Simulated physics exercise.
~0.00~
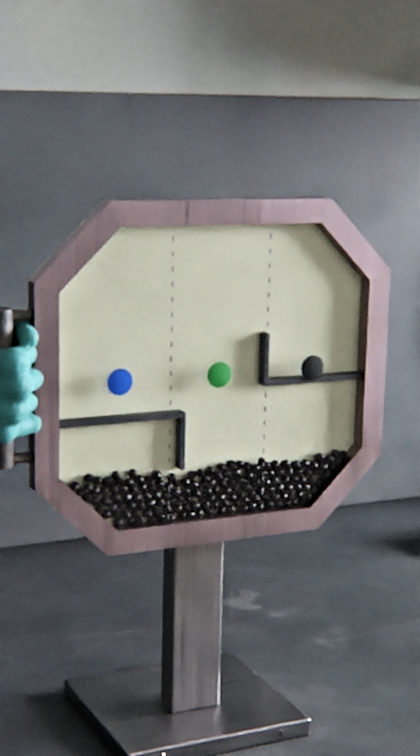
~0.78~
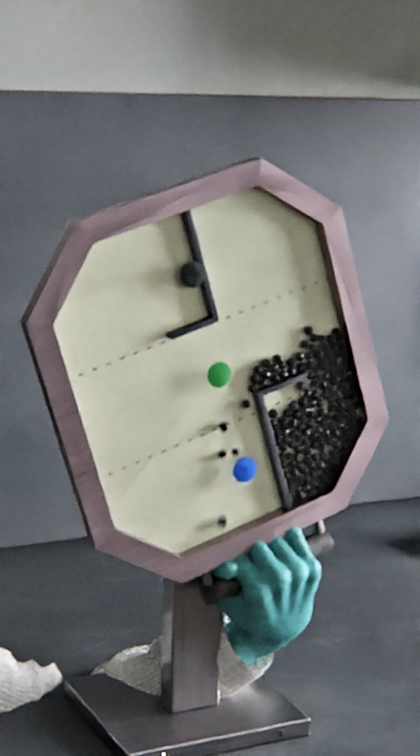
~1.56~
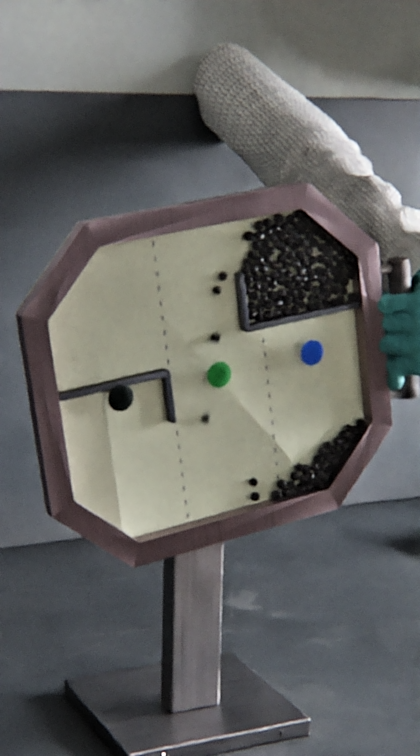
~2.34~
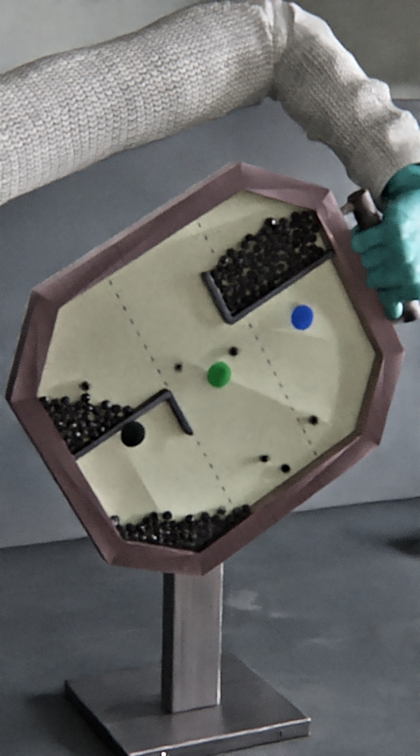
A flat, eight-sided case with a mauve frame turns anticlockwise on its stand, led by a teal-gloved hand that grips a handle at its left edge. Black beads that lay along the bottom slide to the right side and crowd around an angled ledge as the hand passes underneath. The turn carries the blue sticker to the right and the black one to the left, with beads caught on the upper ledge and others gathered at lower right. The case tilts further, and it ends with beads heaped by the blue sticker, on the left ledge and along the bottom, while a few are scattered between.
